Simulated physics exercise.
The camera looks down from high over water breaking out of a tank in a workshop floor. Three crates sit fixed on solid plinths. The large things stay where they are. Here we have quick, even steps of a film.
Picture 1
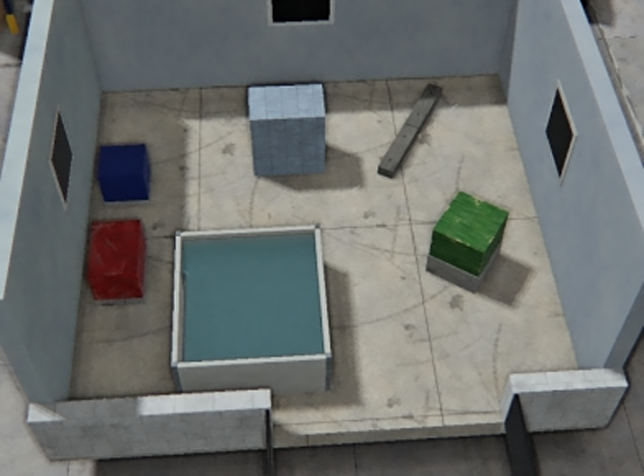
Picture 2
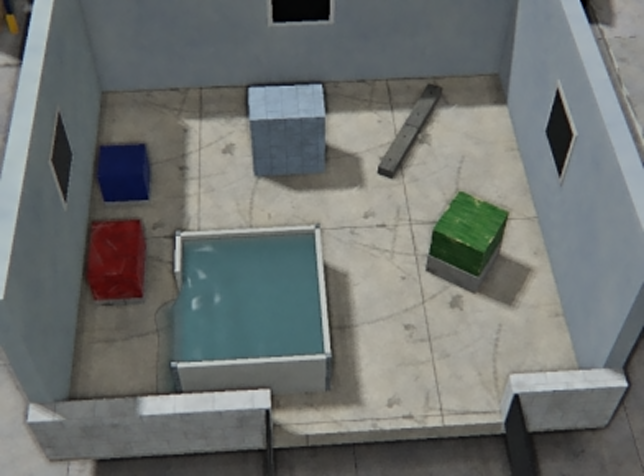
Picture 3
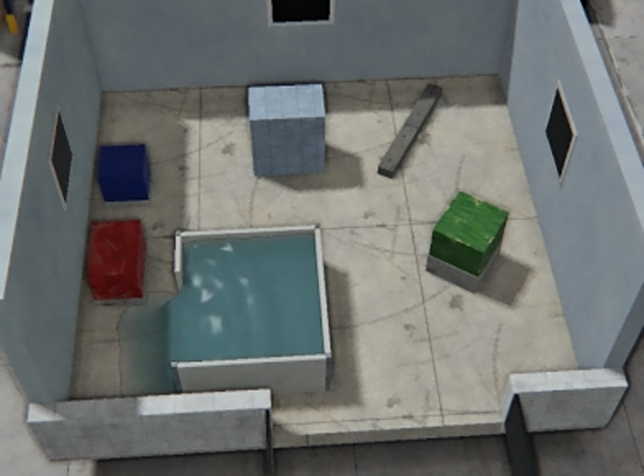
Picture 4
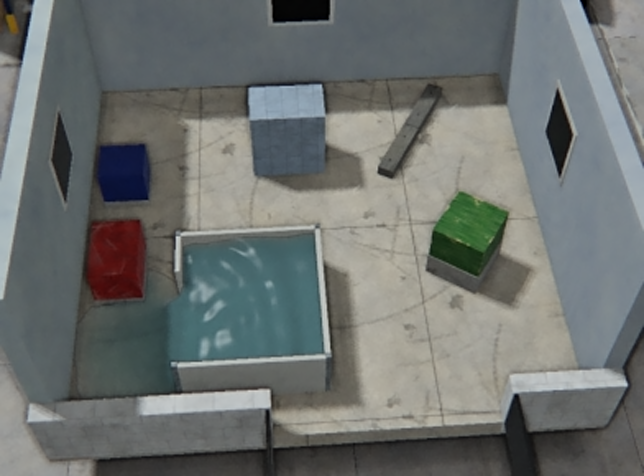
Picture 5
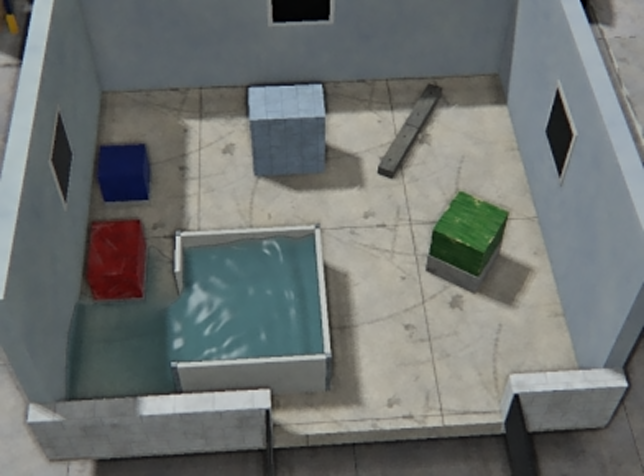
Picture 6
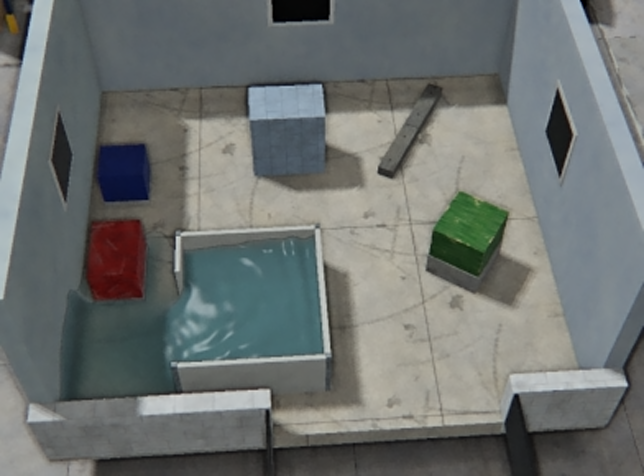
Water tank in a walled workshop breaking open on its left side, water pouring out and spreading across the floor below a red block.
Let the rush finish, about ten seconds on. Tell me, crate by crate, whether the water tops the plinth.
The green crate is safe from the water, the red crate is caught by the water, the blue crate is caught by the water.
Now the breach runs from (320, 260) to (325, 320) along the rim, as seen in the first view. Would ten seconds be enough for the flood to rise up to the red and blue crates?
Log: Red crate stays clear; blue crate stays clear.
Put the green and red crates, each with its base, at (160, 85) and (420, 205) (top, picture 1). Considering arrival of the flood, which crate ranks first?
My pick is the crate marked blue.
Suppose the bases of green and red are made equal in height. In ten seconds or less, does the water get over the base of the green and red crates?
So green stays unflooded, and red gets reached.
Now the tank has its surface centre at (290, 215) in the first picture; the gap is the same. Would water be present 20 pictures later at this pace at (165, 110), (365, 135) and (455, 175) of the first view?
As listed: Flooded, free of water, clear.
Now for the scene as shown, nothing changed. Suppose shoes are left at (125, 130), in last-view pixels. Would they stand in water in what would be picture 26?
Lab note: Spot reads soaked.
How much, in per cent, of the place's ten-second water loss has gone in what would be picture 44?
I'd estimate some 65 per cent.
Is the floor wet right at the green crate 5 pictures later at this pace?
By then the green crate has stayed dry.
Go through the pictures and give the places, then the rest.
Still water in the tank at (250, 296), in the first picture.
Water pours out at (184, 340) and has run to (171, 305), in the second picture.
Water pours out at (184, 340) and has run to (134, 307), in the third picture.
Water pours out at (184, 342) and has run to (82, 333), in the fourth picture.
Water pours out at (184, 342) and has run to a hidden place, in the fifth picture.
The front is at (152, 239), out from the gap at (184, 341), in the sixth picture.
A moment on, water covers 15 % of the floor; the green crate not reached, the red crate water round its plinth, the blue crate water round its plinth.
Next, water covers 20 % of the floor; the green crate not reached, the red crate water round its plinth, the blue crate water round its plinth.
Then, water covers 45 % of the floor; the green crate not reached, the red crate water round its plinth, the blue crate water round its plinth.
Later, water covers 60 % of the floor; the green crate water round its plinth, the red crate water round its plinth, the blue crate water round its plinth.
In the end, water covers 90 % of the floor; the green crate stayed above the water, the red crate was topped, the blue crate was topped.
